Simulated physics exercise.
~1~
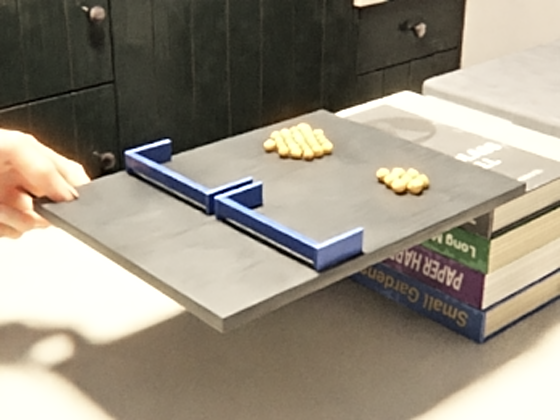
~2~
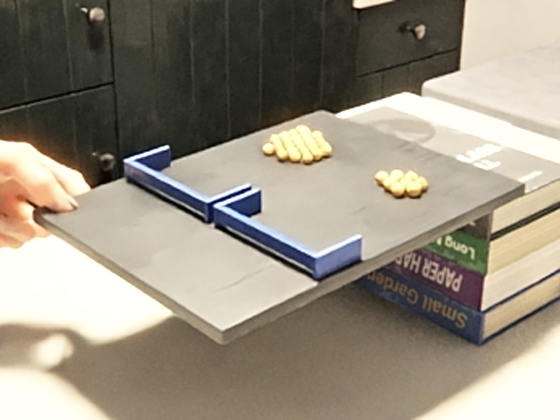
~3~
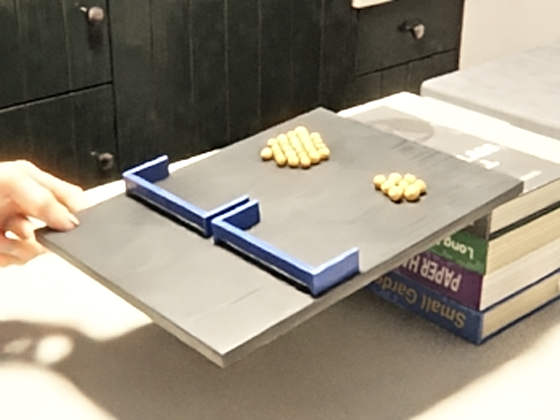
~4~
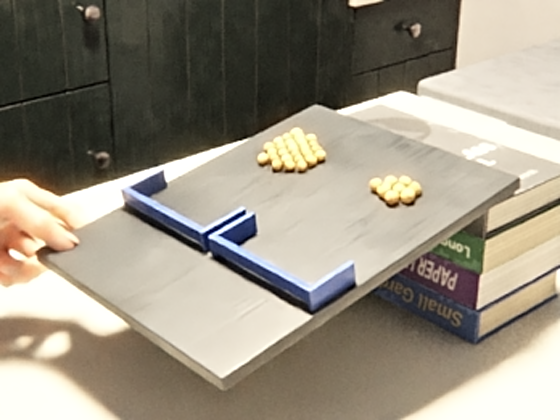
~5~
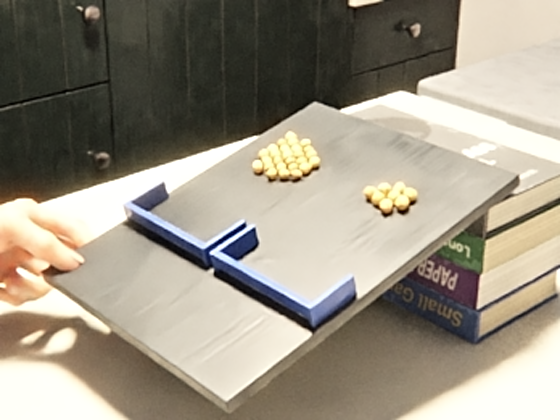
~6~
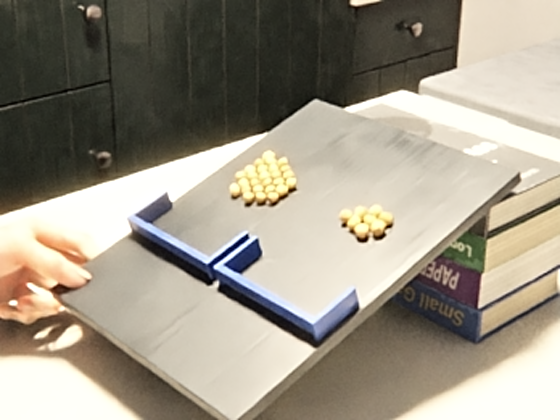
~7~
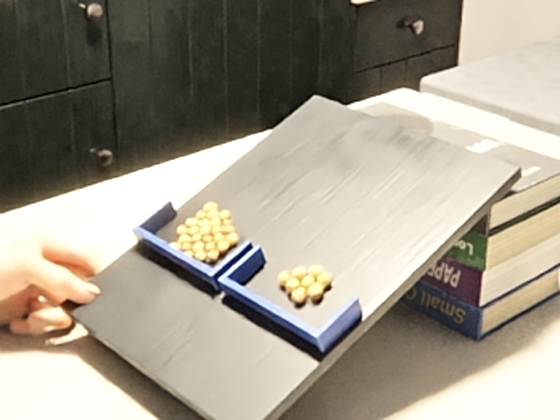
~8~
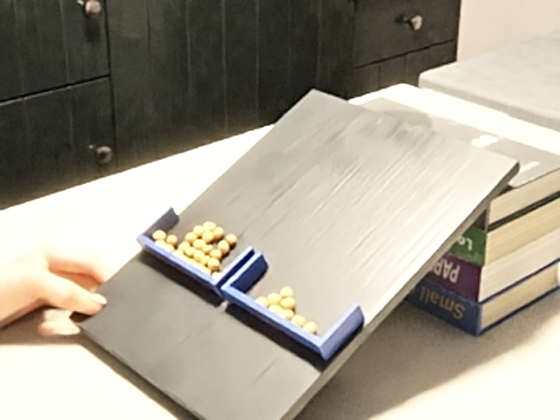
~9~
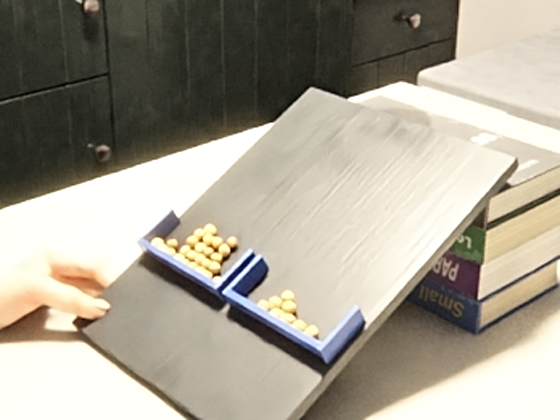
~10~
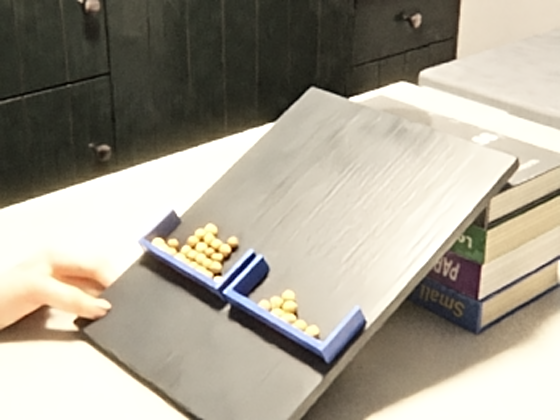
Two groups of yellow balls slide down a tilting board into blue barriers and stop.
